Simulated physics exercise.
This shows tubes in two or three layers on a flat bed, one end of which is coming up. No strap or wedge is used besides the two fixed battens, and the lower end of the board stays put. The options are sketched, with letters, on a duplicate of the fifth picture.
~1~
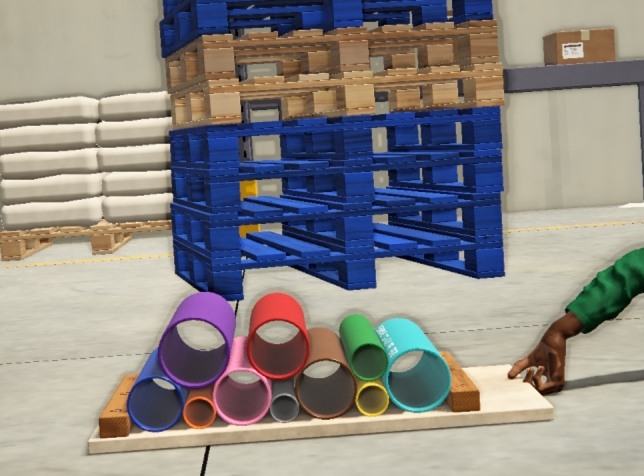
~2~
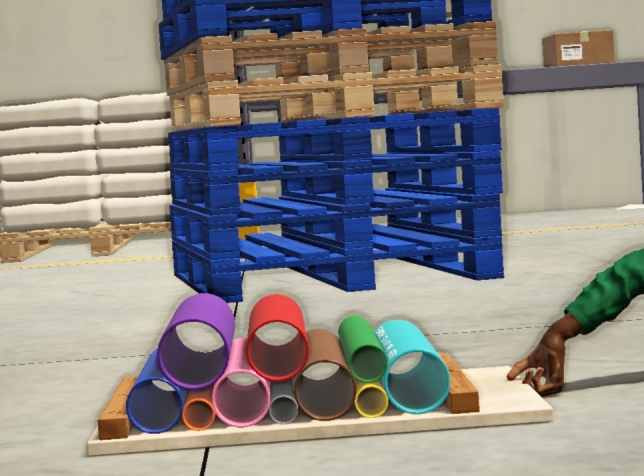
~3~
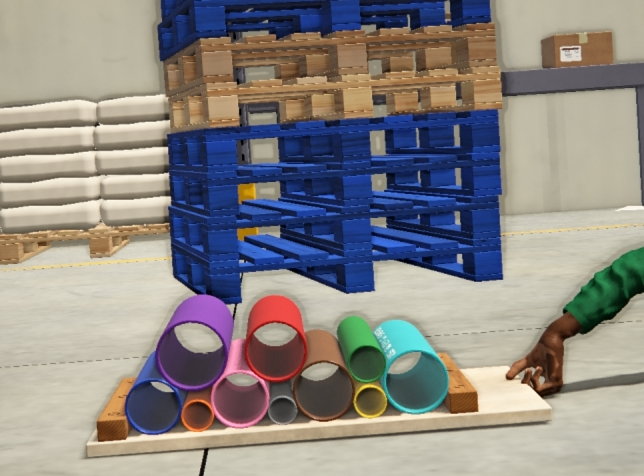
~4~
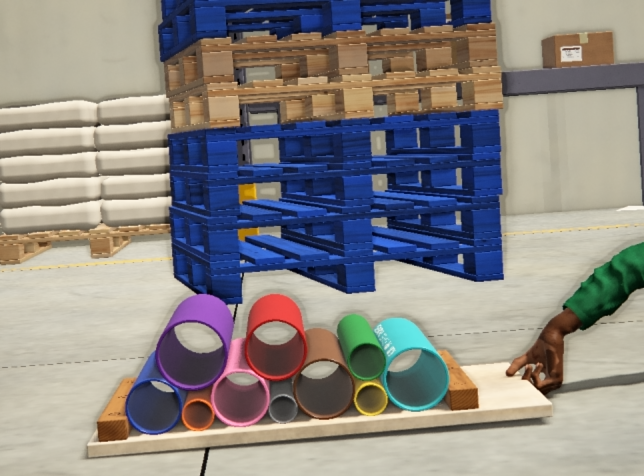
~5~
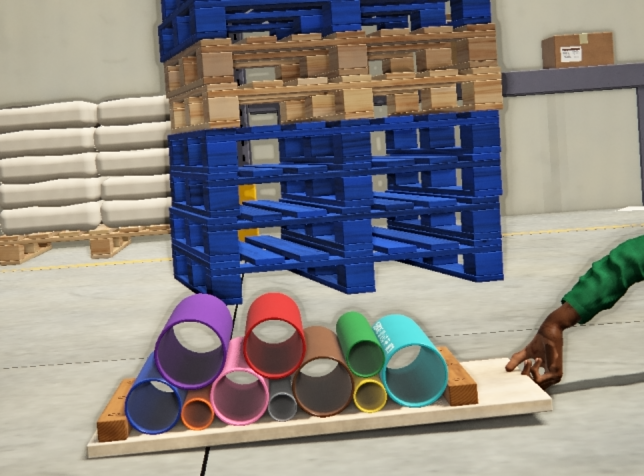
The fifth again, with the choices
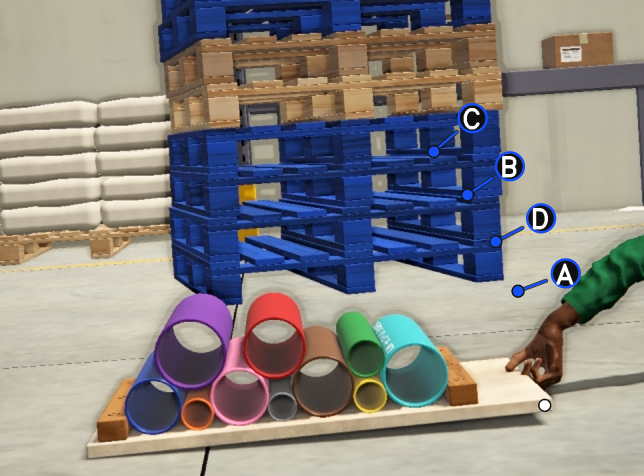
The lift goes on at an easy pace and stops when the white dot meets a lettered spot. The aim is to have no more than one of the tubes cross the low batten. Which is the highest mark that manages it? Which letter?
It can be raised to C.
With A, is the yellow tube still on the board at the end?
Yes, with A.
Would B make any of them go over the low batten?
At B: No.
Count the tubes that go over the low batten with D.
It comes to none.
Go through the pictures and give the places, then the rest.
The first picture shows pink tube (242, 397); grey tube (284, 408); brown tube (326, 389).
The second picture shows brown tube (325, 390); yellow tube (372, 402).
The third picture shows board (315, 398); yellow tube (371, 402); turquoise tube (416, 382); blue tube (153, 407).
The fourth picture shows board (316, 396); blue tube (154, 407); orange tube (198, 415).
The fifth picture shows board (315, 394); blue tube (153, 407); orange tube (197, 414).
On the marked copy, A at (518, 291); B at (467, 195); C at (434, 152); D at (496, 242); the white dot at (545, 405).
With C. Early on, board at 20°.
Further on, board at 37°.
At the end, board at 37°, none over the low batten.
As for the rest, A none over the low batten; B none over the low batten; D none over the low batten.
